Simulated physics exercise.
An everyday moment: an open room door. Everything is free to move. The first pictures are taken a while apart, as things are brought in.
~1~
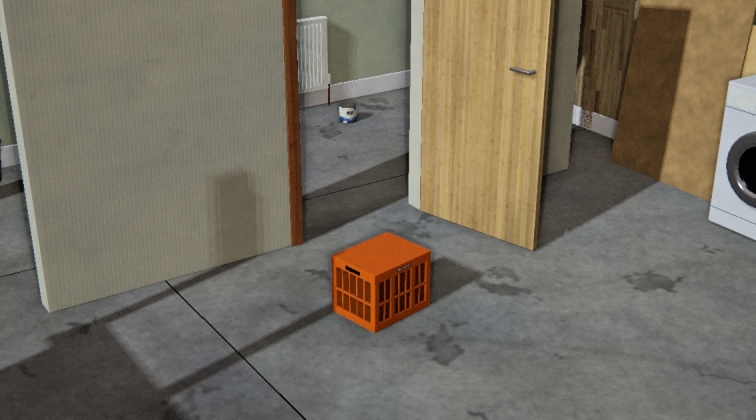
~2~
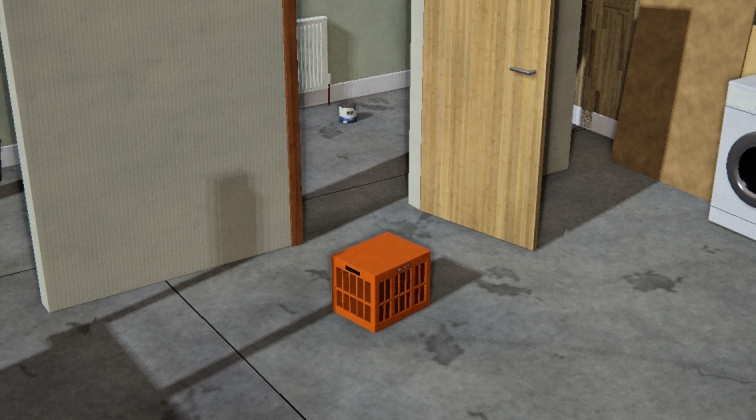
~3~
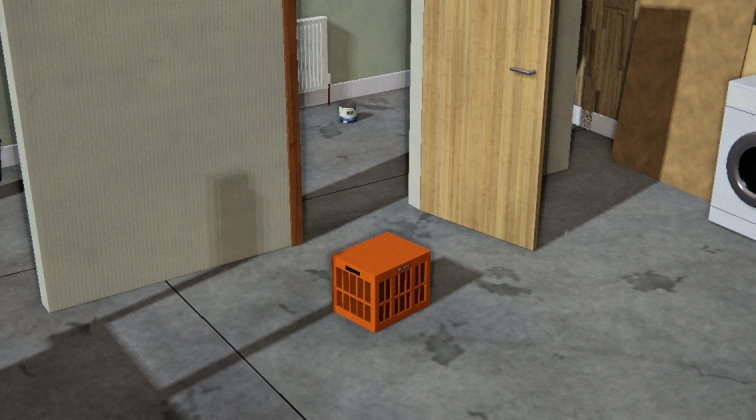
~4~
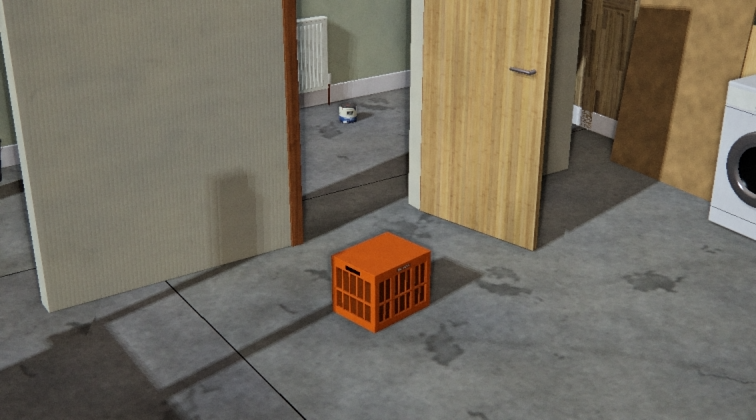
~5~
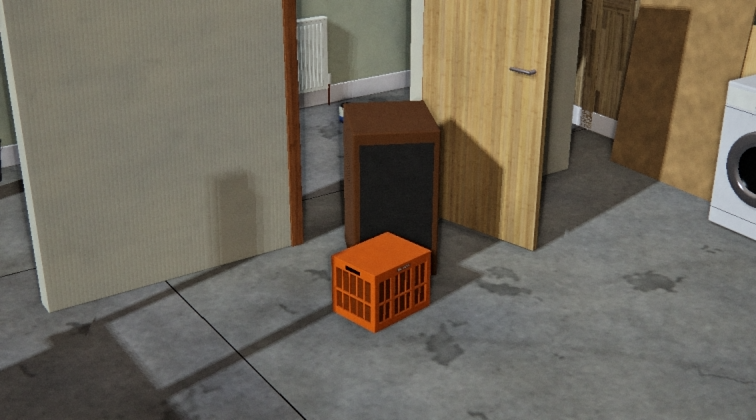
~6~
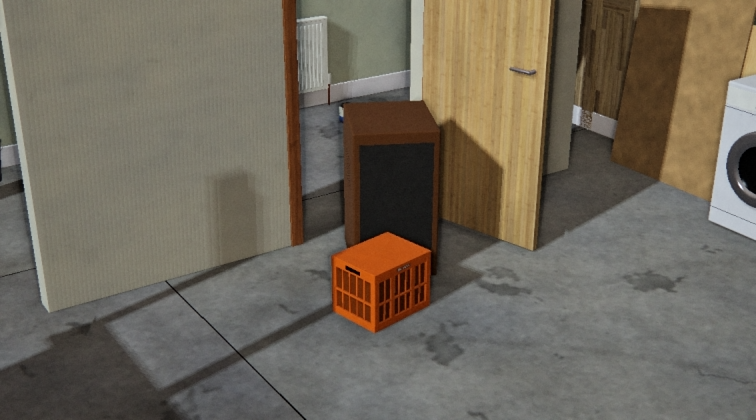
At the start, an orange crate sits on a grey concrete floor near a wide-open wooden door, with a white appliance at the right edge. Nothing moves at first; then a tall brown box with a dark front panel appears just behind the crate, and everything remains still.
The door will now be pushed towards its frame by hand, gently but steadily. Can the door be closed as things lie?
It is blocked.
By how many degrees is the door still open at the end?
About 60°.
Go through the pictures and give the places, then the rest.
In the first picture, door wide open and still; orange crate (381, 281).
In the second picture, door wide open and still; orange crate (381, 281).
In the third picture, door wide open and still; orange crate (381, 281).
In the fourth picture, door wide open and still; orange crate (381, 281).
In the fifth picture, door wide open and still; orange crate (381, 281).
In the sixth picture, door wide open and still; brown appliance (390, 189); orange crate (381, 281).
Then, 0.40 s past the last view, door 98° open.
Then, 0.70 s past the last view, door 86° open.
Then, 1.00 s past the last view, door 72° open.
Then, 1.20 s past the last view, door 63° open.
Finally, door 60° open; both still in place. Final places as the last picture's camera would see them, brown appliance near (389, 189).
